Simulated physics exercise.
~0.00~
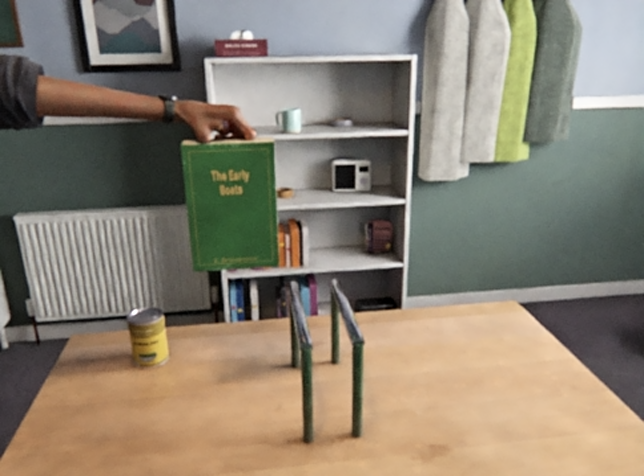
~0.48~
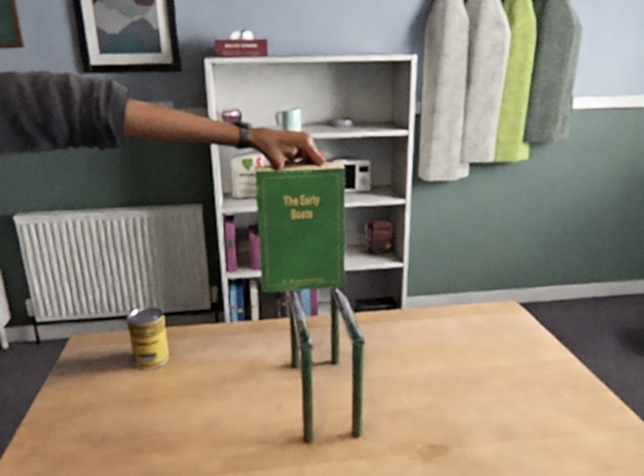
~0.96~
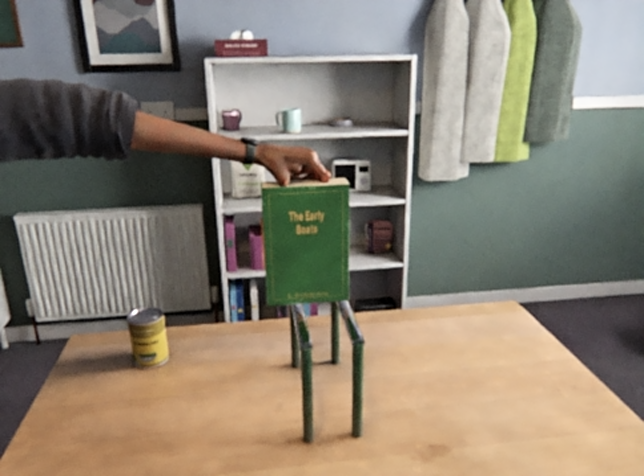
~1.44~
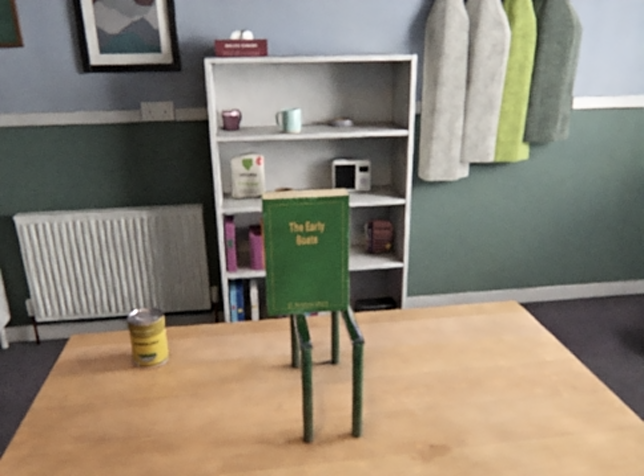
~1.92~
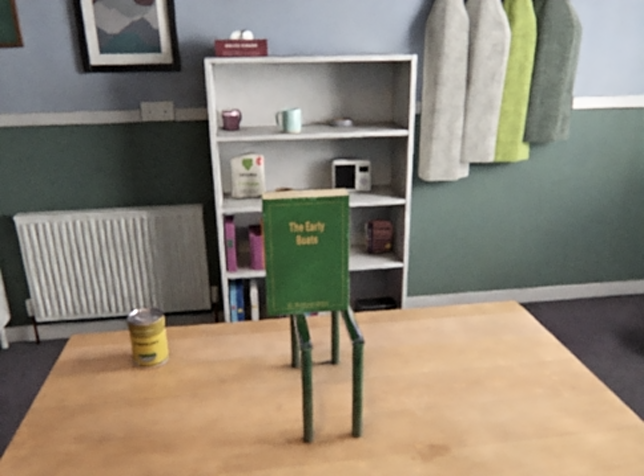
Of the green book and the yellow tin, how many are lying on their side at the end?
Neither of them is lying on its side, as the green book and the yellow tin are both still upright.
A hand carried a green book in from the left, holding it upright above a pair of narrow green supports on a wooden table, then lowered it and let go. The book stayed standing on top, while a yellow tin sat still nearby.
